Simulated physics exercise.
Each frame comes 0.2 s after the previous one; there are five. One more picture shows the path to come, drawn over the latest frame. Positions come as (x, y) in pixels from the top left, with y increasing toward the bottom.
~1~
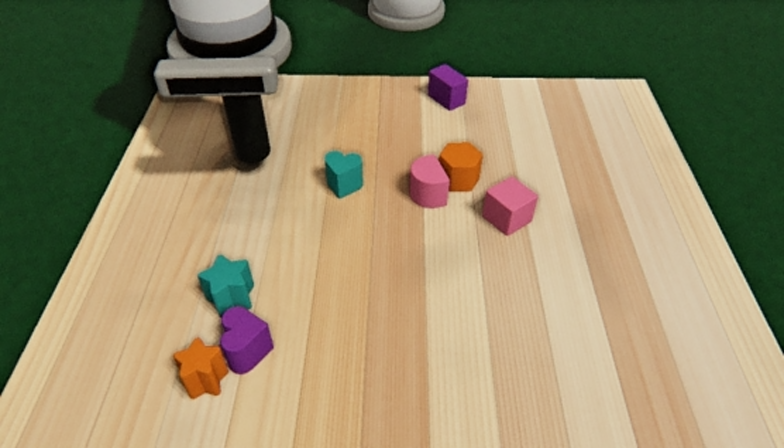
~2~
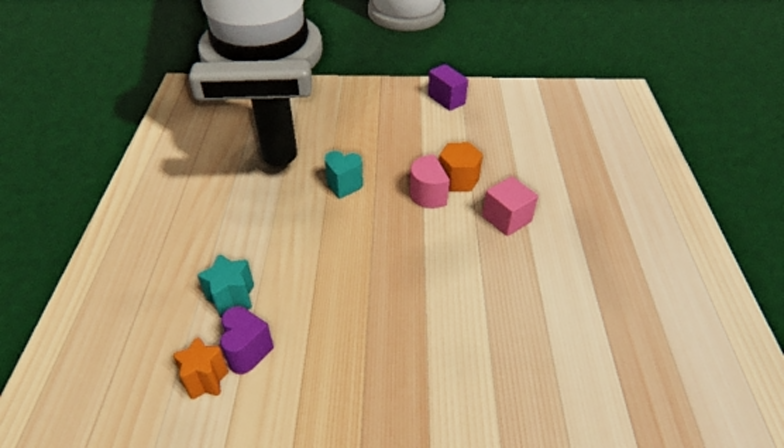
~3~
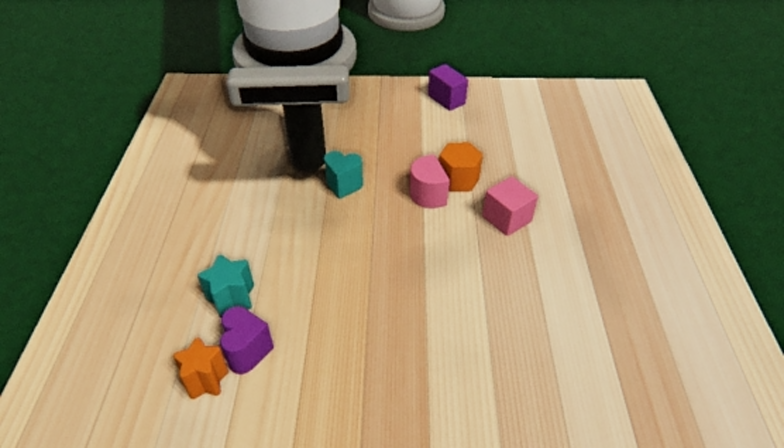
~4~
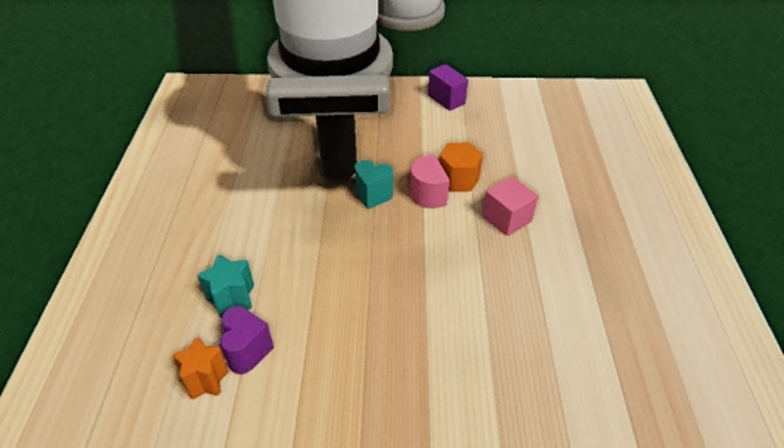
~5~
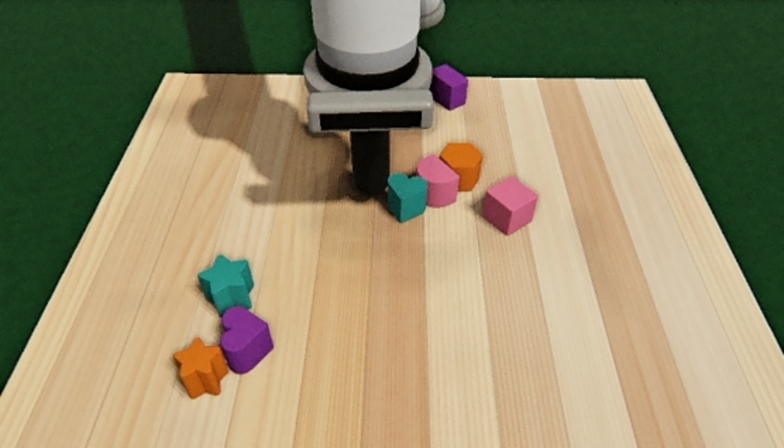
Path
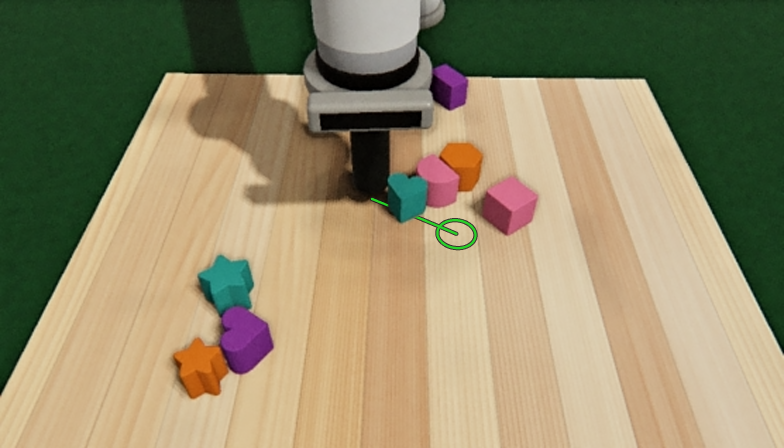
A robot arm moves right and pushes the turquoise heart-shaped block against the pink D-shaped block.
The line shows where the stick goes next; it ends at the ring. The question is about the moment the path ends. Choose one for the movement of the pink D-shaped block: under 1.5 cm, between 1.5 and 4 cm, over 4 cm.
Ends under 1.5 cm away.
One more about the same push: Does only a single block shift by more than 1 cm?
Yes
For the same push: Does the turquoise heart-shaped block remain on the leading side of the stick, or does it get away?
I'd say it is still being pushed.
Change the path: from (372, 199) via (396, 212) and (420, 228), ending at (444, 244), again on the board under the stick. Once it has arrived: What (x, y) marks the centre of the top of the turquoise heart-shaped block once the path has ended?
At pixel (487, 214).
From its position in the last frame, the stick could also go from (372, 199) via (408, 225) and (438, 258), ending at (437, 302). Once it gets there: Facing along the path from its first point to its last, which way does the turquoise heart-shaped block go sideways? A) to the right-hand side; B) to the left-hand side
The one that fits is B, to the left-hand side.
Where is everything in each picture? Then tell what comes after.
In the first frame, stick's lower end (254, 154); turquoise heart-shaped block (342, 161); pink D-shaped block (429, 169).
In the second frame, stick (280, 156); blocks still.
In the third frame, stick (309, 161); blocks still.
In the fourth frame, stick (339, 170); turquoise heart-shaped block (373, 171).
In the fifth frame, stick (371, 183); turquoise heart-shaped block (407, 184); pink D-shaped block (435, 169).
Drawn move, from (372, 199) directly to (456, 234).
On the path given first. Halfway along, stick (414, 200); turquoise heart-shaped block (451, 203).
At the end, stick (458, 218); turquoise heart-shaped block (499, 222); pink D-shaped block still.
